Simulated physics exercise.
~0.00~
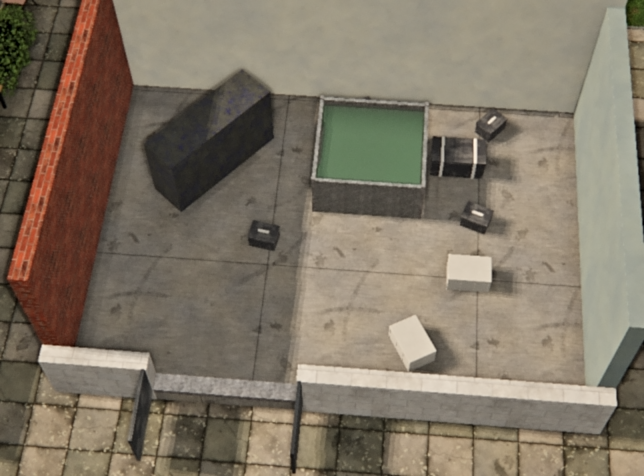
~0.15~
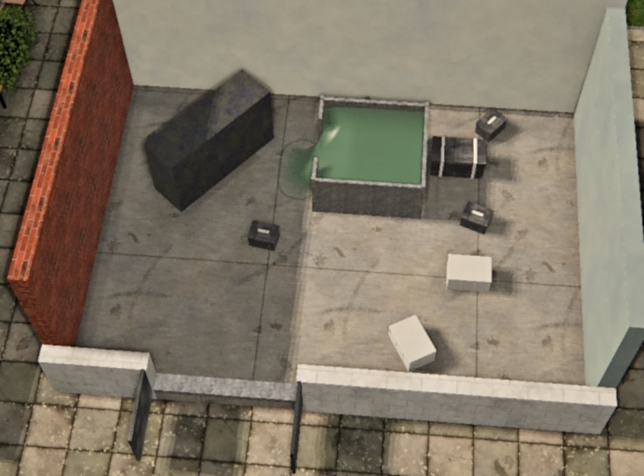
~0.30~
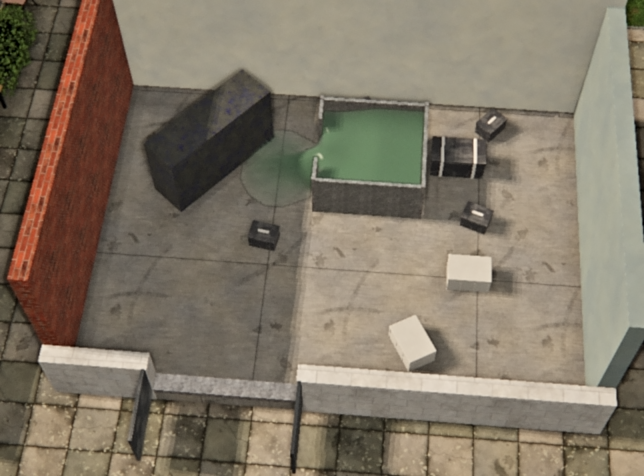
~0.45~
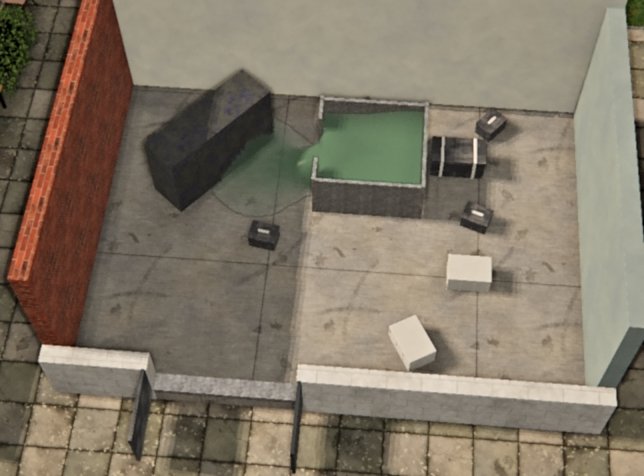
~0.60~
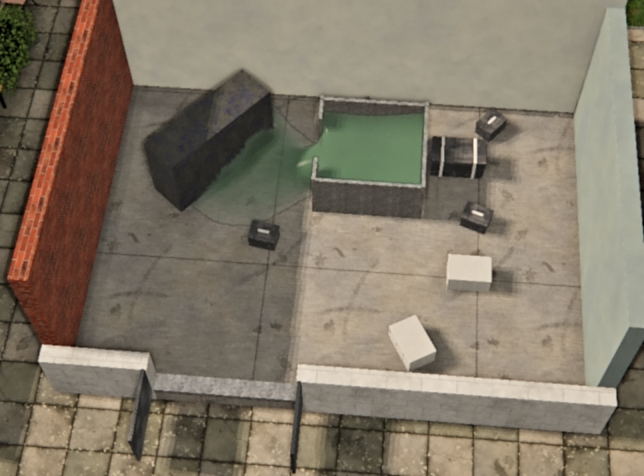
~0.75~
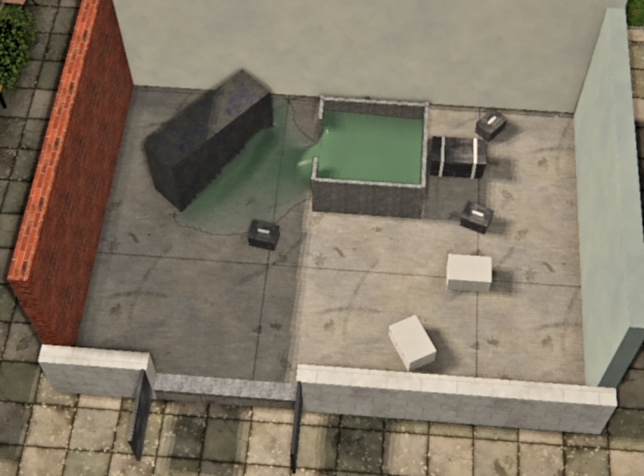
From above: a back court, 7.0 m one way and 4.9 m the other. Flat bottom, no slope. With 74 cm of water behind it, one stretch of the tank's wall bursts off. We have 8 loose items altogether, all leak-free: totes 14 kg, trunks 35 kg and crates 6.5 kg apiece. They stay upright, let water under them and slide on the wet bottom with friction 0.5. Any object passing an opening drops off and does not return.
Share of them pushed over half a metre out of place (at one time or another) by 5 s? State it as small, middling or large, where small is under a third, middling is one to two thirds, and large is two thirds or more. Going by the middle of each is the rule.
Small.
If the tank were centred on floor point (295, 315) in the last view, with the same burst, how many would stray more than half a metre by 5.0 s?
Result: 0.
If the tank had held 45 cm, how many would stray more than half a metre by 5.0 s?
That would give 0.
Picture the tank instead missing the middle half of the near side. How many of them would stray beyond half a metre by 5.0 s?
Then 1 of them would.
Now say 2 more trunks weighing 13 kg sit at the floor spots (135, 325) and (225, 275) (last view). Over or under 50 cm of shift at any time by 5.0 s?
Taking them in order: Above the mark and above the mark.
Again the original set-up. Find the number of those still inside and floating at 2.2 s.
Answer: 0.
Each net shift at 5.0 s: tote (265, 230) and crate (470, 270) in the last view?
The first ends 0 centimetres from its start and the second 0 centimetres.
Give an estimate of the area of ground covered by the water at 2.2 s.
Roughly 14 m2 of it is wet.
After 1.1 s 0 of 8 are over 50 cm from their spots; 0 afloat.
After 2.2 s 0 of 8 are over 50 cm from their spots; 0 afloat.
After 3.5 s 0 of 8 are over 50 cm from their spots; 0 afloat.
After 5.0 s 0 of 8 are over 50 cm from their spots, and 0 have been at some point; 0 afloat.
